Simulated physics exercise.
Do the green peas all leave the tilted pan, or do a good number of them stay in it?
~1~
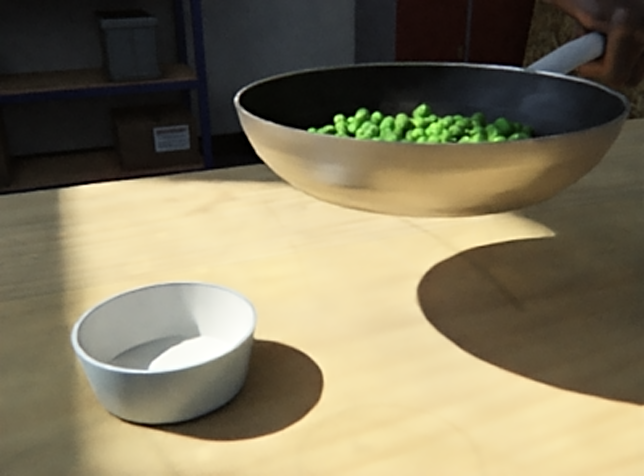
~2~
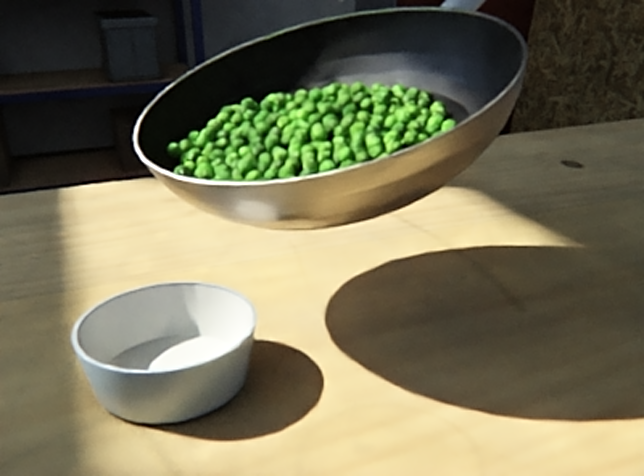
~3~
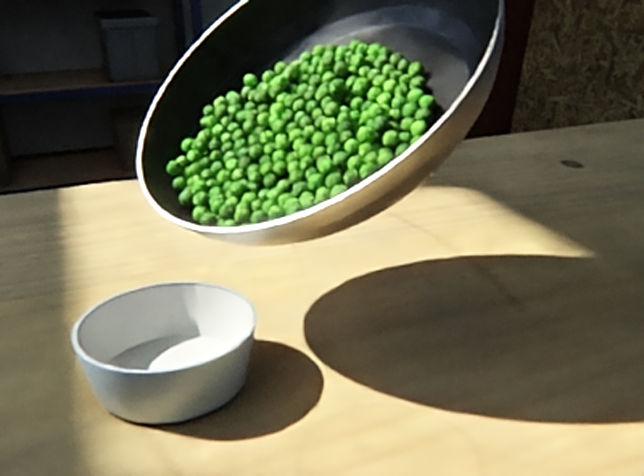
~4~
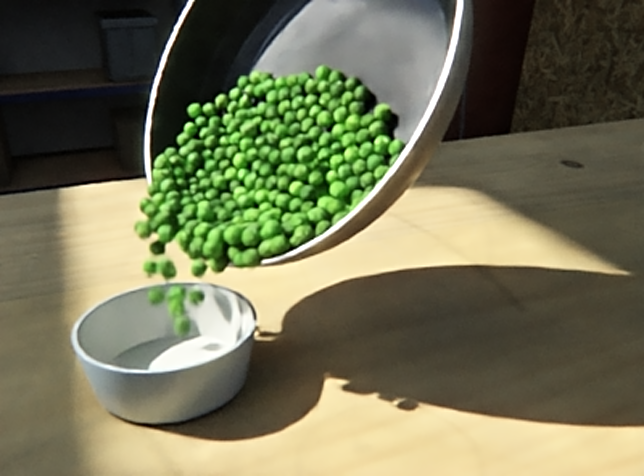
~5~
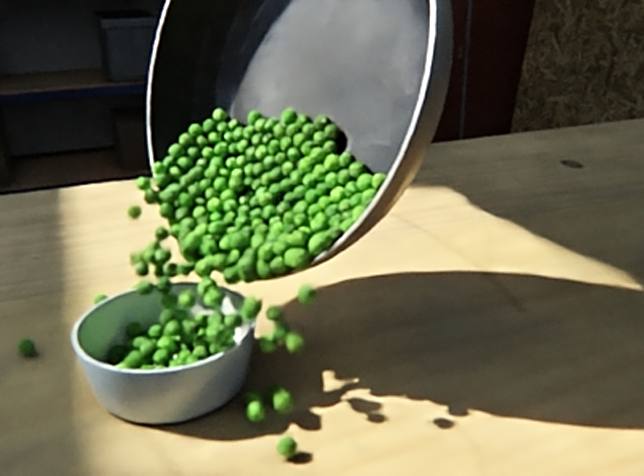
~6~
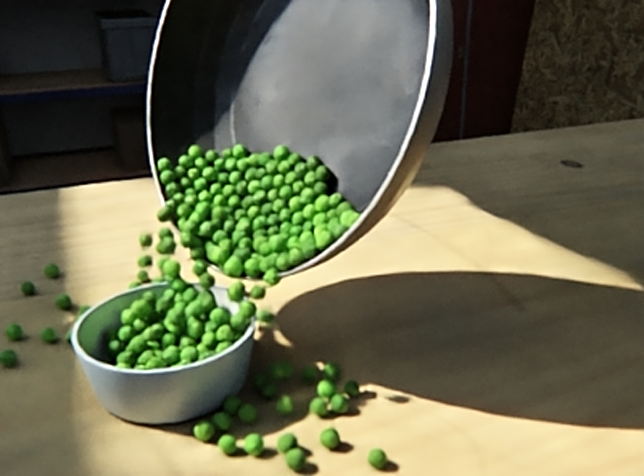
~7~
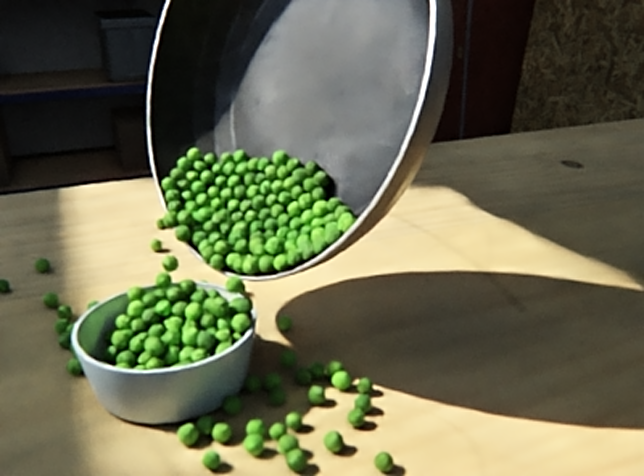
A good number of peas stay in the tilted pan. The others fill the white bowl or lie scattered on the table around it.
Over a wooden table, a tilting pan pours green peas into a white bowl, spilling some.
